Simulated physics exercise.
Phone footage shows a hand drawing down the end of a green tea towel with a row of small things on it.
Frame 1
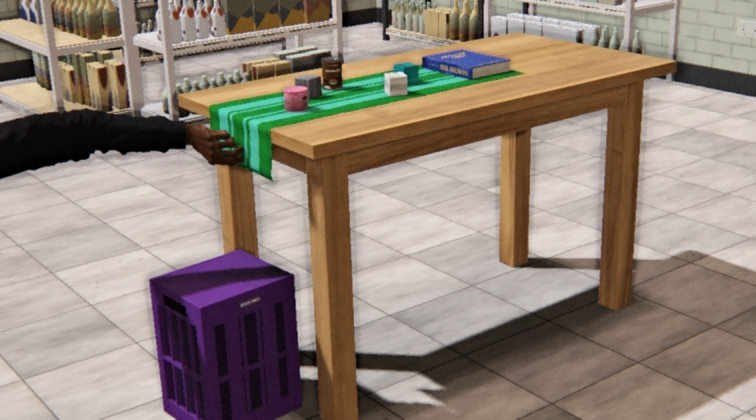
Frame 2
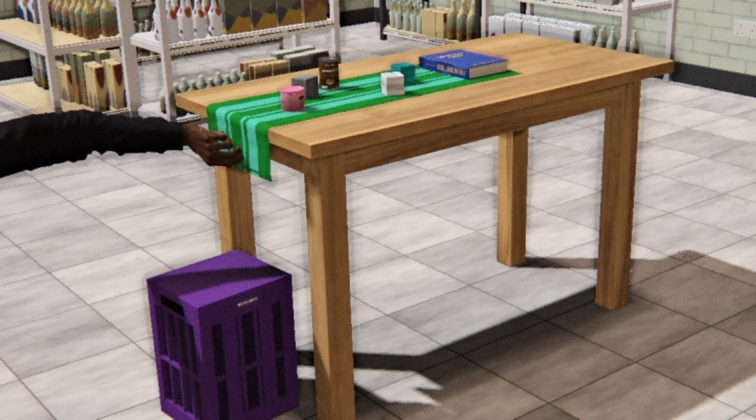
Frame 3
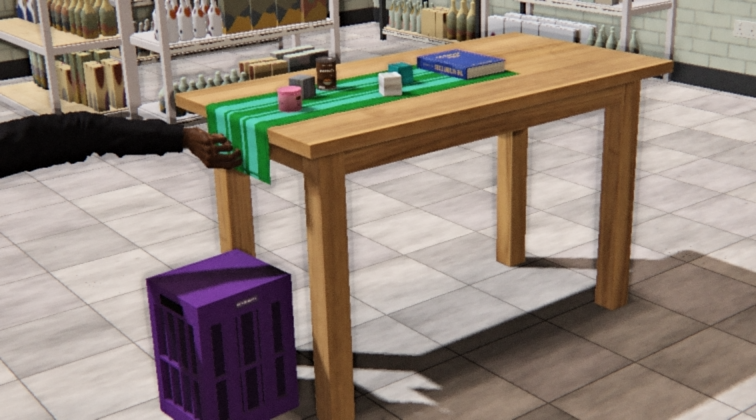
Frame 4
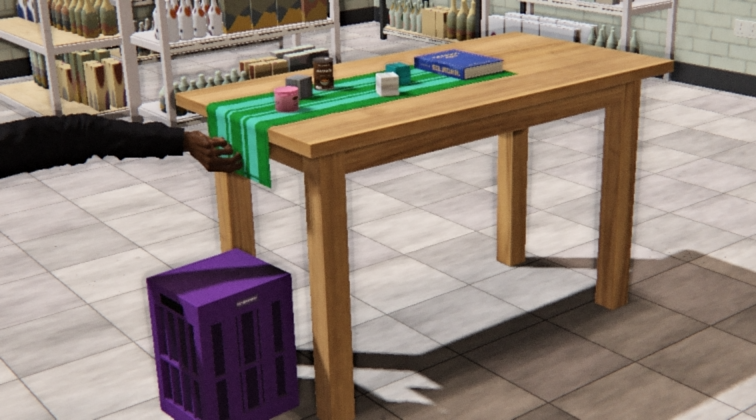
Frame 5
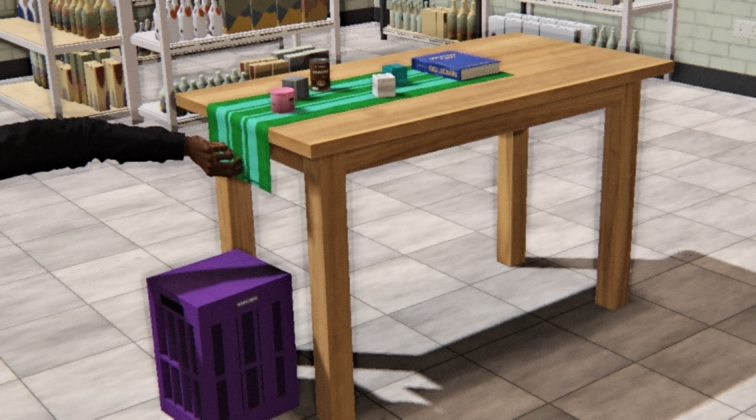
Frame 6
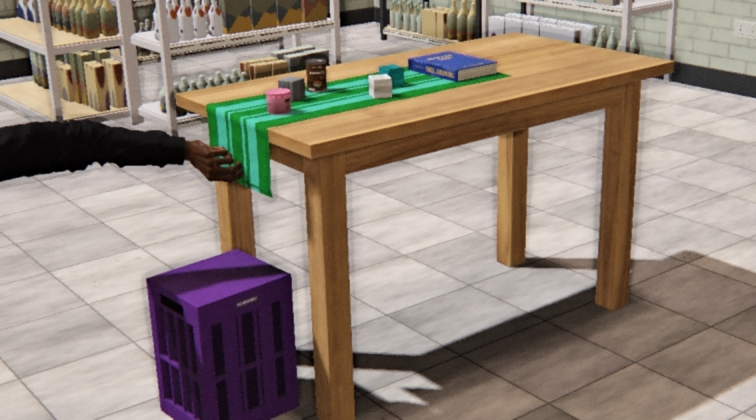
A hand slowly pulls a striped green cloth down, drawing small items slightly left across a table.
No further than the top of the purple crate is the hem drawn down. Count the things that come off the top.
Number down: Two.
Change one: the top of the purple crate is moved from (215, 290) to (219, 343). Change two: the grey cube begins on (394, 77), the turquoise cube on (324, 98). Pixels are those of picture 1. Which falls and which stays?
Result: Grey cube still there, turquoise cube gone.
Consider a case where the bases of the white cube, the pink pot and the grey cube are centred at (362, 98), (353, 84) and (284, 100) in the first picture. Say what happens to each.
In the end the white cube rides it out, while the pink pot rides it out and the grey cube gets dislodged.
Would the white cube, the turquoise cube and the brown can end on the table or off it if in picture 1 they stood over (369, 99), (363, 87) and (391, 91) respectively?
White cube - stays aboard, turquoise cube - stays aboard, brown can - stays aboard.
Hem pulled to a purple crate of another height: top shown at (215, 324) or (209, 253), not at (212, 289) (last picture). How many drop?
3 and 1.
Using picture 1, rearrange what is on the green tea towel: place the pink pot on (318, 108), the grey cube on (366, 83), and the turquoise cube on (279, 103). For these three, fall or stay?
Record - pink pot lost; grey cube retained; turquoise cube lost.
Early on, hem near (242, 217); all still up.
Midway, hem near (243, 249); pink pot gone.
Near the end, hem on the crate; pink pot and grey cube gone.
Finally, hem on the crate; pink pot and grey cube gone. It carries off two.
